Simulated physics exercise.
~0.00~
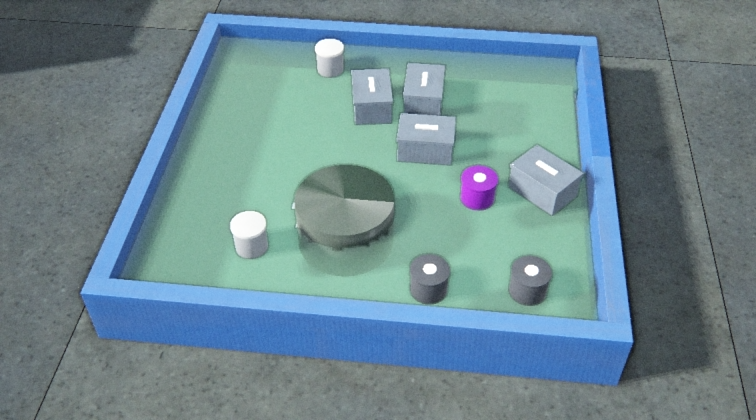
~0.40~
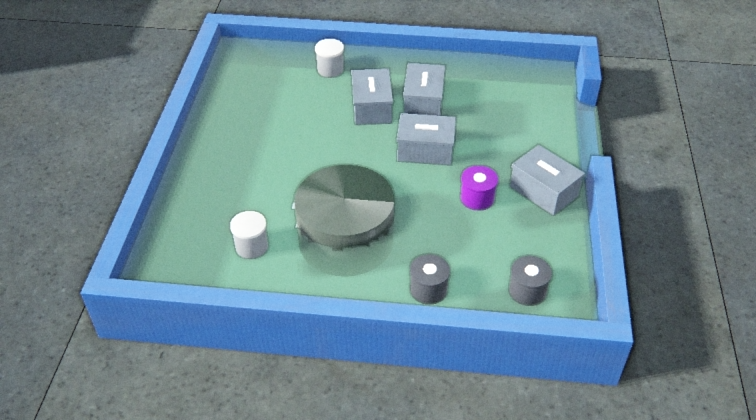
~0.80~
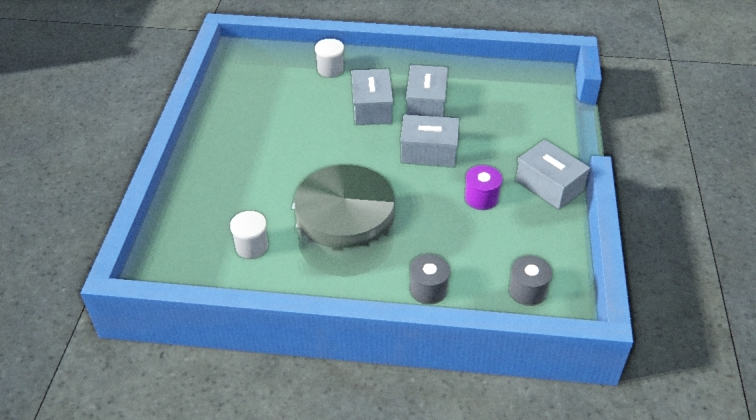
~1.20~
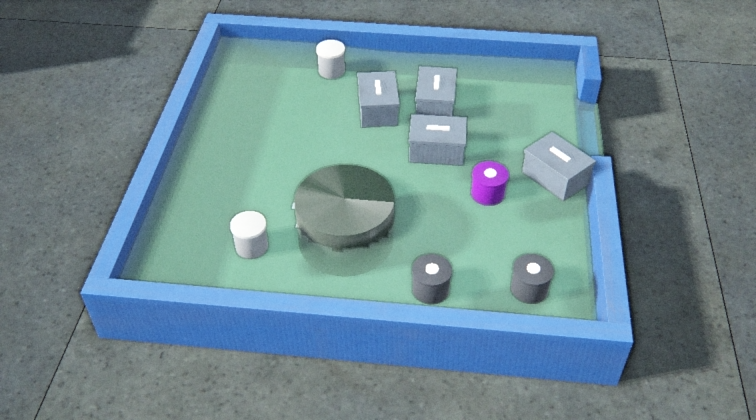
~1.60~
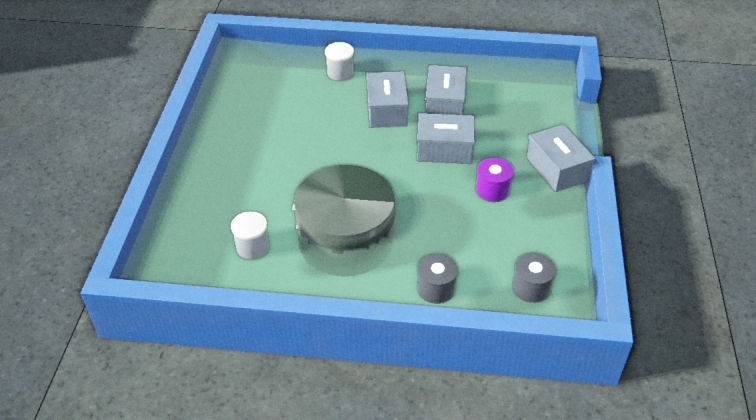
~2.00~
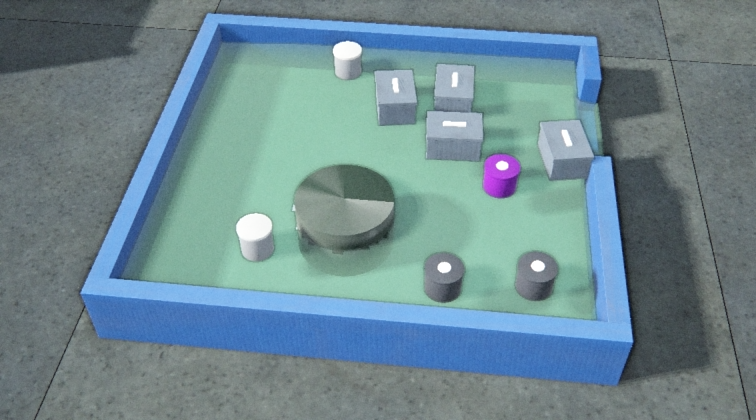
Grey blocks and small tubs drifting rightward across a blue-walled pool after a section of the right wall disappears, round platform staying still.
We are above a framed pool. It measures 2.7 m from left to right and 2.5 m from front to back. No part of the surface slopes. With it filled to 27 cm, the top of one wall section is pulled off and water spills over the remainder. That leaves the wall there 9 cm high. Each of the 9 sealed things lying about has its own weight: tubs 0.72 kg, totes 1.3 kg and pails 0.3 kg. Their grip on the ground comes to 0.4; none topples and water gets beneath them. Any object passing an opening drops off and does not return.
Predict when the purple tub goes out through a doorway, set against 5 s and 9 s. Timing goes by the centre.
Watch it go in the middle interval.
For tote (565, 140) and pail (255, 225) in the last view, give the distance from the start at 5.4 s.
For the first it's washed out, and for the second it's 10 cm.
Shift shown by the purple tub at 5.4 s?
I'd guess some 80 cm by then.
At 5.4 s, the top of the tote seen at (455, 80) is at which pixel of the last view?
Roughly (522, 92) in the last view.
After 2.8 s the purple tub is near (518, 161), 0.3 m from its start, afloat; 1 of 9 are out; 8 afloat.
After 5.4 s the purple tub is near (570, 141), 0.8 m from its start, afloat; 1 of 9 are out; 8 afloat.
After 8.0 s the purple tub has gone out (at 6.0 s); 4 of 9 are out; 5 afloat.
After 12.0 s the purple tub has gone out (at 6.0 s); 4 of 9 are out; 5 afloat.
